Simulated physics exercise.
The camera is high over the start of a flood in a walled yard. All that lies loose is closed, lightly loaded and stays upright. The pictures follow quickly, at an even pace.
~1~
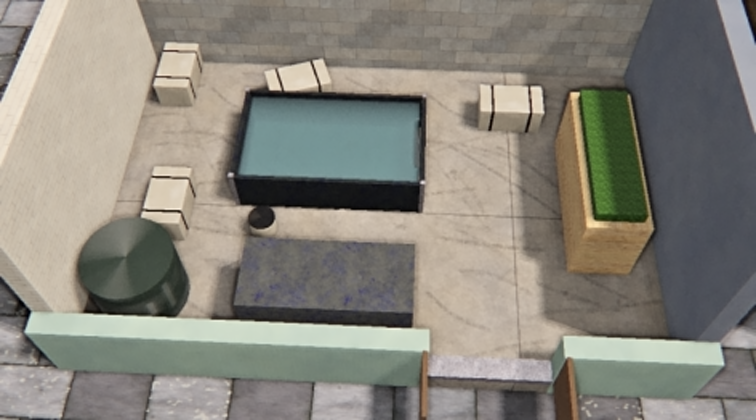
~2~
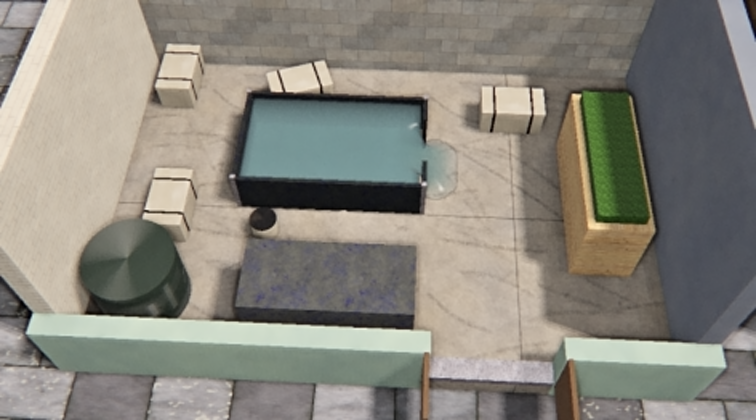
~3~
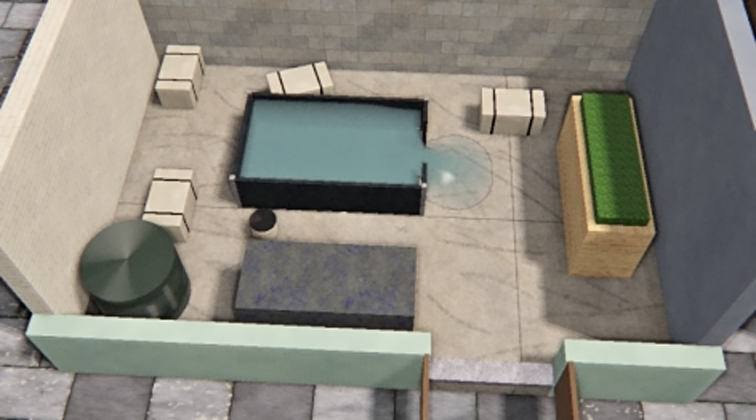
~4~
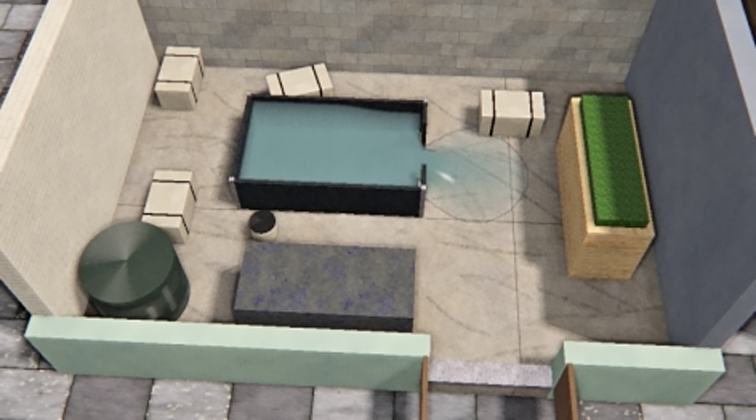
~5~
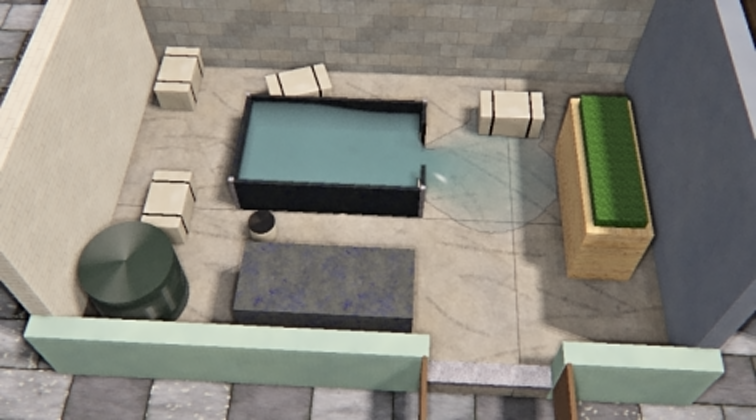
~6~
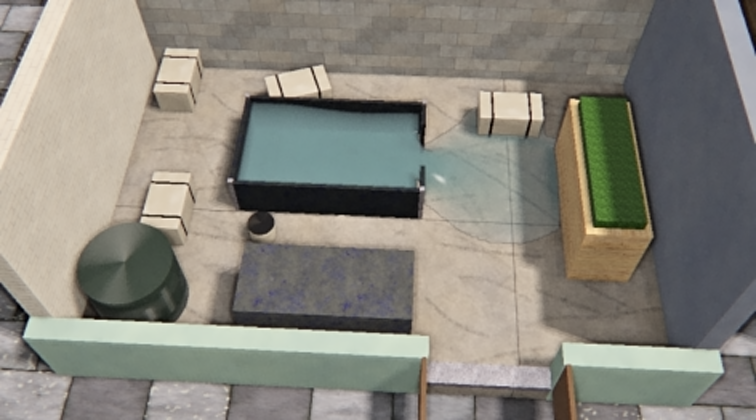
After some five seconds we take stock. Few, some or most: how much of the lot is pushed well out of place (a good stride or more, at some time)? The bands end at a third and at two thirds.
That comes to less than a third.
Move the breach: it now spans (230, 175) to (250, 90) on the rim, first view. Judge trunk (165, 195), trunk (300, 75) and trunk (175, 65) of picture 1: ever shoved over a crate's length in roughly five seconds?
In that order: Pushed that far, moved that far, pushed that far.
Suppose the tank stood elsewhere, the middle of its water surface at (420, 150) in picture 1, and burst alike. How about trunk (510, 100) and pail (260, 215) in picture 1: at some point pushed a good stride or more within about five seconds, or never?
As listed: Swept aside, not that far.
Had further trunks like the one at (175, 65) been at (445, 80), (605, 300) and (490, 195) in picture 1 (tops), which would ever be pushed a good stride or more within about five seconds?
One after the other: No, less than that, shifted that much.
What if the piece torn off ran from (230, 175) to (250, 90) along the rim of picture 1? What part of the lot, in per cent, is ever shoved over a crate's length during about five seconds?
Close to 80 %.
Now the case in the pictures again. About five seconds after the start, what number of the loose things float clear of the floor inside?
It comes to 0.
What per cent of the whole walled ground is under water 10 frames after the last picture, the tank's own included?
I make it 40 per cent.
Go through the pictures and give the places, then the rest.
In the first frame, a trunk at (511, 99), on the bottom; a trunk at (166, 194), on the bottom; 0 of 5 have shifted.
In the second frame, a trunk at (513, 100), on the bottom; a trunk at (168, 196), on the bottom; 0 of 5 have shifted.
In the third frame, a trunk at (513, 102), on the bottom; a trunk at (168, 196), on the bottom; 0 of 5 have shifted.
In the fourth frame, a trunk at (513, 104) rests on the ground; a trunk at (167, 198) rests on the ground; 0 of 5 have shifted.
In the fifth frame, a trunk at (512, 104) rests on the ground; a trunk at (166, 198) rests on the ground; 0 of 5 have shifted.
In the sixth frame, a trunk at (511, 106), on the bottom; a trunk at (165, 199), on the bottom; 0 of 5 have shifted.
A moment on, 0 of 5 are well off their spots; 0 afloat.
Next, 0 of 5 are well off their spots; 0 afloat.
Later, 1 of 5 are well off their spots; 0 afloat.
In the end, 1 of 5 are well off their spots, and 1 have been at some point; 0 afloat.
